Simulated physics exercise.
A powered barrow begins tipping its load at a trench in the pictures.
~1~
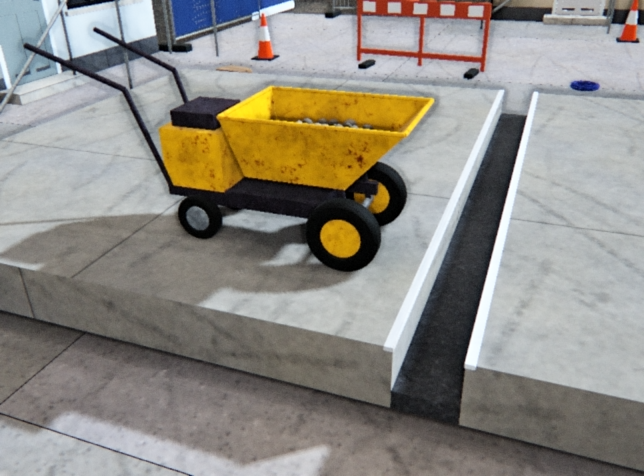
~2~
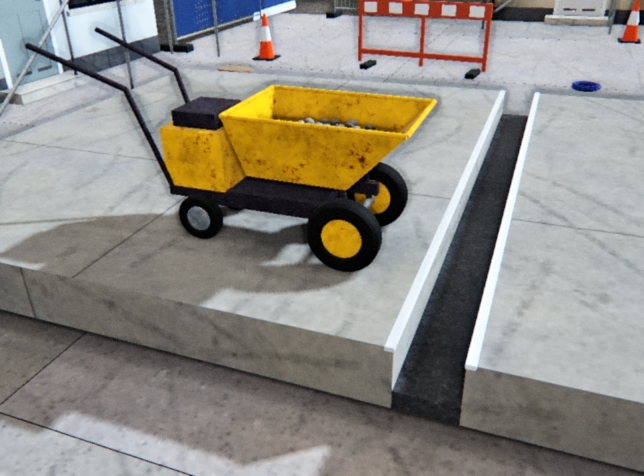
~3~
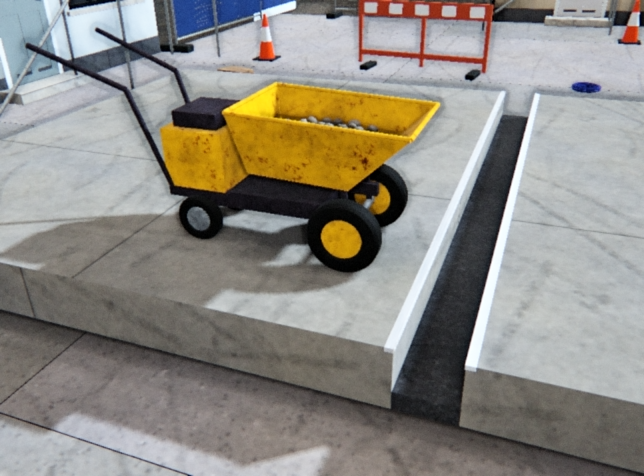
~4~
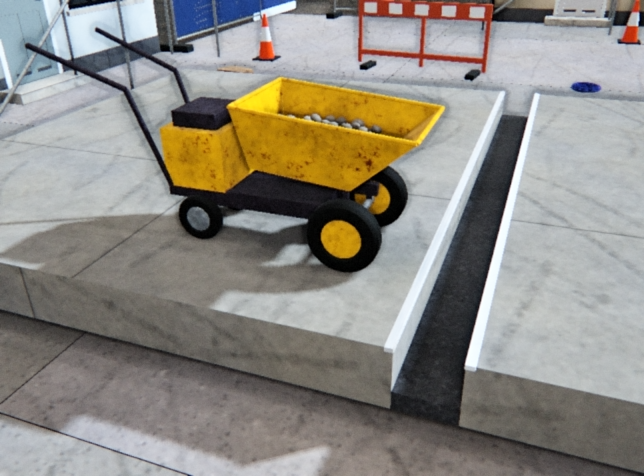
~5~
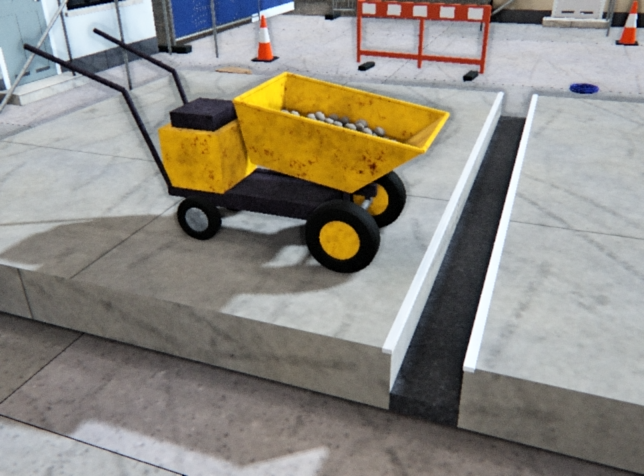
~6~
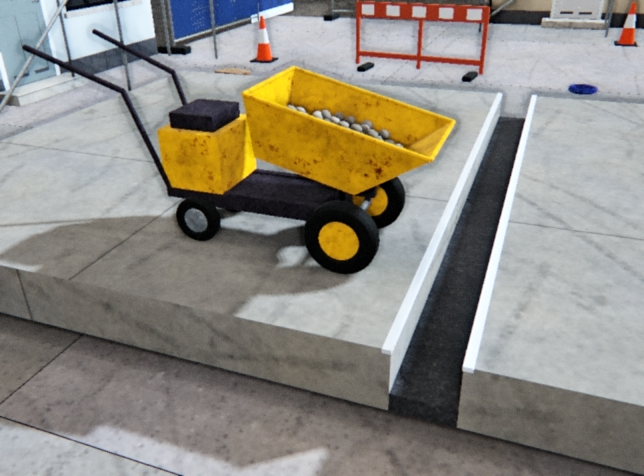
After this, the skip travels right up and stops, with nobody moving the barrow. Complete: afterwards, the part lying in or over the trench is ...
... the minority.
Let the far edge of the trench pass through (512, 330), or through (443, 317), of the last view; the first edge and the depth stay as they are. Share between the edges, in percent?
The first try comes to close to 100 per cent, the next to 0 per cent.
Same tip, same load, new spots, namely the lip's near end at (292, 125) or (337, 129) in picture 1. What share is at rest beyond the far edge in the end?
First place: Around 0 per cent. Second place: Around 0 per cent.
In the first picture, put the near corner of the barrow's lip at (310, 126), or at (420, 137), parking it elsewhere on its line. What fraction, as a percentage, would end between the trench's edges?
Estimates, in order: 40 % then 0 %.
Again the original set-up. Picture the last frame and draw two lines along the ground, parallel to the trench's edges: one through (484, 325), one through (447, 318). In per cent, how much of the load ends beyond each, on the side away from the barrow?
About 40 % and 60 %.
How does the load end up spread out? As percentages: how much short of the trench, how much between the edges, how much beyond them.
Split - short: 0 percent, between: 25 percent, beyond: 45 percent.
Shortly afterwards, skip tipped steeply; the whole lot in the skip.
Next, skip tipped right over; near two thirds in the skip; a little in or heaped over the trench; near a quarter beyond it.
Some moments later, skip tipped right over; near a quarter in the skip; near a quarter in or heaped over the trench; near half beyond it.
In the end, skip tipped right over; near a quarter in the skip; near a quarter in or heaped over the trench; near half beyond it.
